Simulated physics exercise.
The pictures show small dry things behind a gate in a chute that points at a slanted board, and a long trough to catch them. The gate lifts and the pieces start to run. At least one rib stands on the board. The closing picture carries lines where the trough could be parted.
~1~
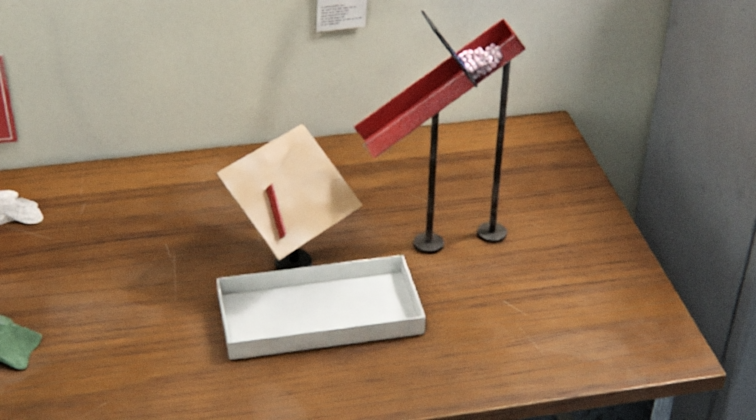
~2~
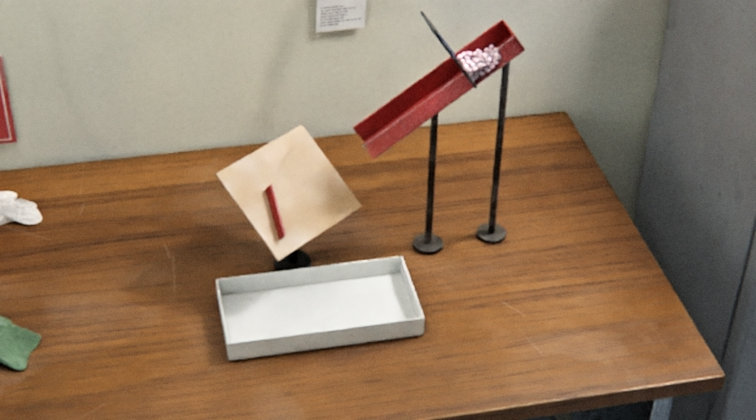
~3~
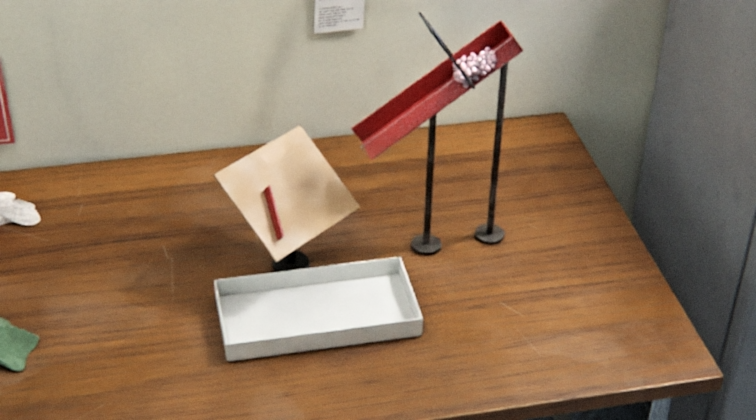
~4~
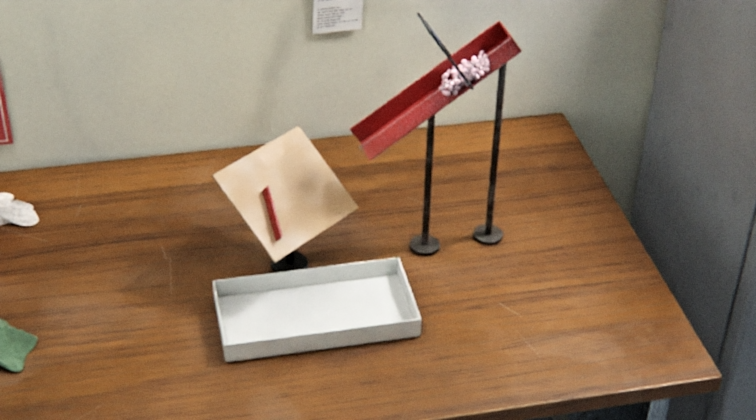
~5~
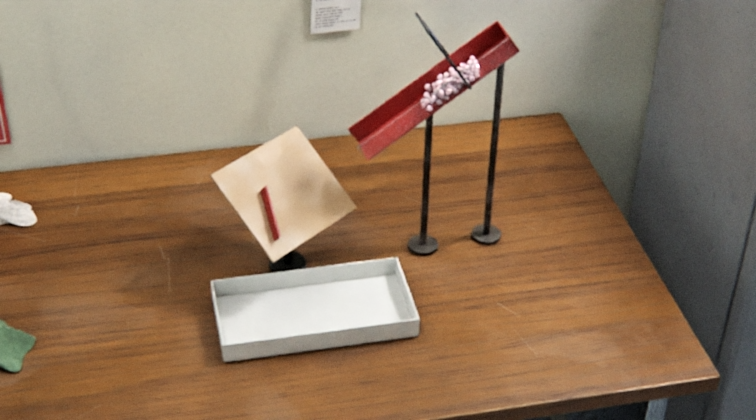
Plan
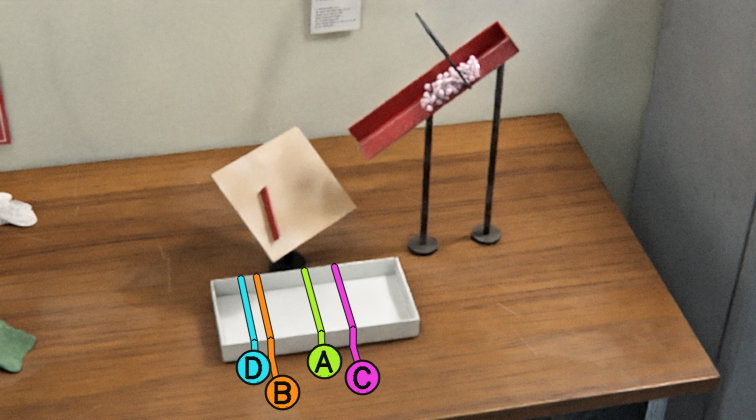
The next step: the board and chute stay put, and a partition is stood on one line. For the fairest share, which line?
A.
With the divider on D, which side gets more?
More lands on the right.
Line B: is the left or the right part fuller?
The right side.
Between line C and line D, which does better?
The answer is C.
On the marked copy, line A crosses the front rim at (321, 332); line B crosses the front rim at (270, 338); line C crosses the front rim at (352, 327); line D crosses the front rim at (254, 341).
Choosing A, of what is caught, about half on the left of the divider, about half on the right.
Choosing B, of what is caught, a small part on the left of the divider, nearly all on the right.
Choosing C, of what is caught, most on the left of the divider, about a quarter on the right.
Choosing D, of what is caught, a stray few on the left of the divider, nearly all on the right.
